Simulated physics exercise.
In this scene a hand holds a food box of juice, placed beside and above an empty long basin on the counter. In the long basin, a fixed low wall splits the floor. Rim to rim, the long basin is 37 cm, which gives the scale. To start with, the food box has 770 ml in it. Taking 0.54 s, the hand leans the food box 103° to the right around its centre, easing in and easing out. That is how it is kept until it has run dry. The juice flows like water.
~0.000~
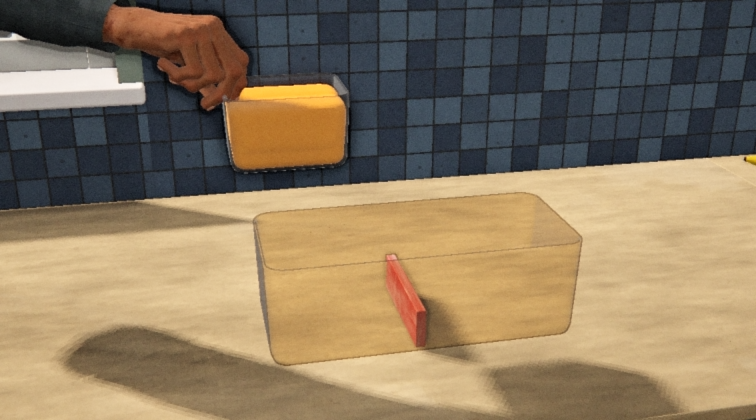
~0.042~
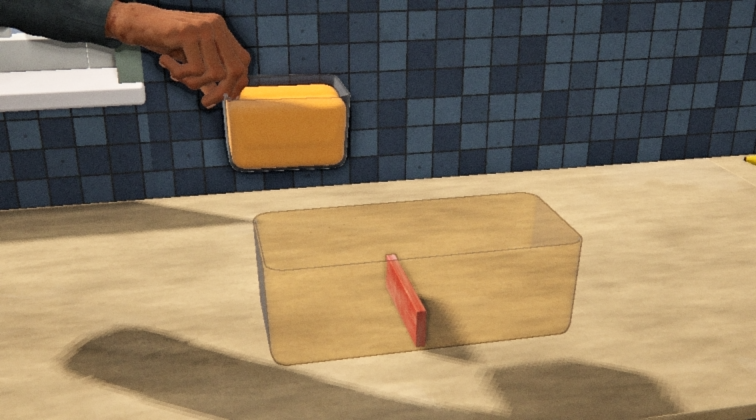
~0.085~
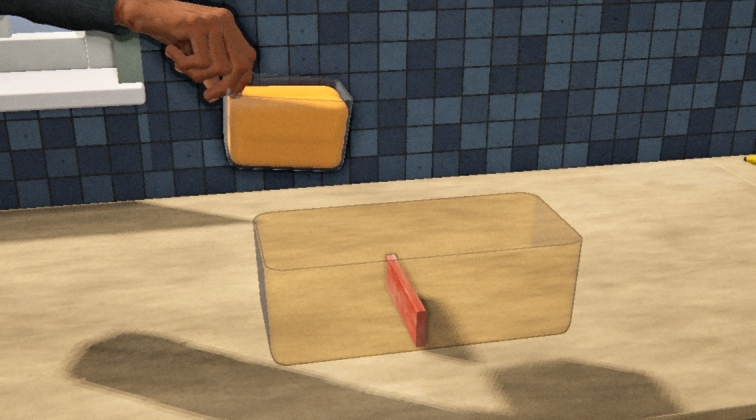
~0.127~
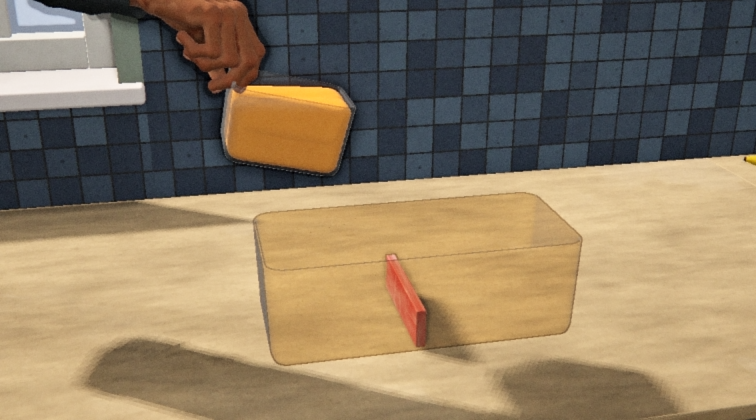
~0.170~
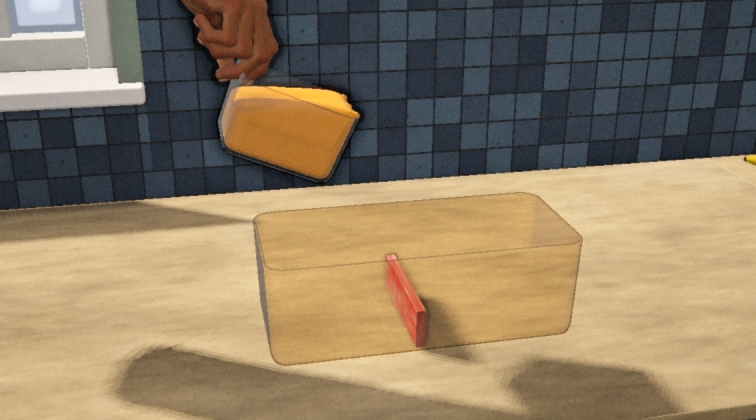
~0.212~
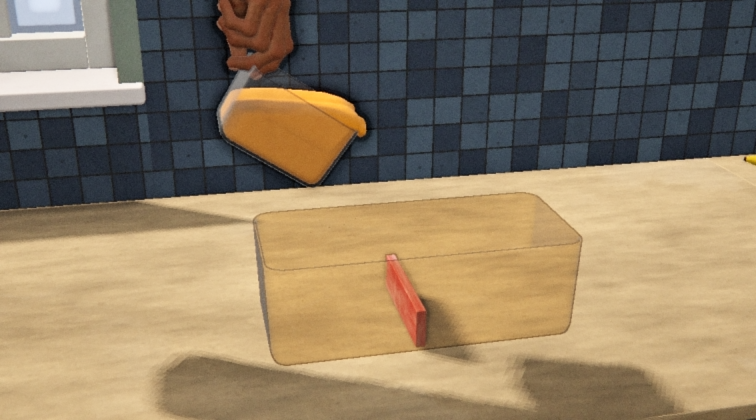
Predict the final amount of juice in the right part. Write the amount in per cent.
The right part ends with roughly 36 per cent.
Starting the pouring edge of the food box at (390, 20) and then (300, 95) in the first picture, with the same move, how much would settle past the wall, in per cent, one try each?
The first try gives around 85 percent, the second around 10 percent.
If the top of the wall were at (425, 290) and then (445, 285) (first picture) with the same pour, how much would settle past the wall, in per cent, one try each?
In order, 15 and 15 per cent.
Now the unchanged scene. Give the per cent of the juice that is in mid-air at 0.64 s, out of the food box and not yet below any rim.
I'd say some 6 per cent is in the air.
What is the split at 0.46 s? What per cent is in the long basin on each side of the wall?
I'd say some 14 in a hundred on the left and 18 on the right.
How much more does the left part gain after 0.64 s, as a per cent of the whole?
Around 10 in a hundred.
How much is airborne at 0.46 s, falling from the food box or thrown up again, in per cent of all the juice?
Some 42 per cent, I reckon.
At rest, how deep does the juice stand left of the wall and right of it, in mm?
Some 18 mm on the left and 10 mm on the right.
By 0.46 s the tilt is 98° and 26 per cent is still to pour, 14 is left of the wall and 17 right of it.
By 0.64 s the tilt is 103° and 6 per cent is still to pour, 52 is left of the wall and 36 right of it.
By 0.83 s the tilt is 103° and 1 per cent is still to pour, 58 is left of the wall and 35 right of it.
By 1.04 s the tilt is 103° and 0 per cent is still to pour, 61 is left of the wall and 36 right of it.
At rest 61 per cent lies left of the wall, 36 right of it and 2 outside.
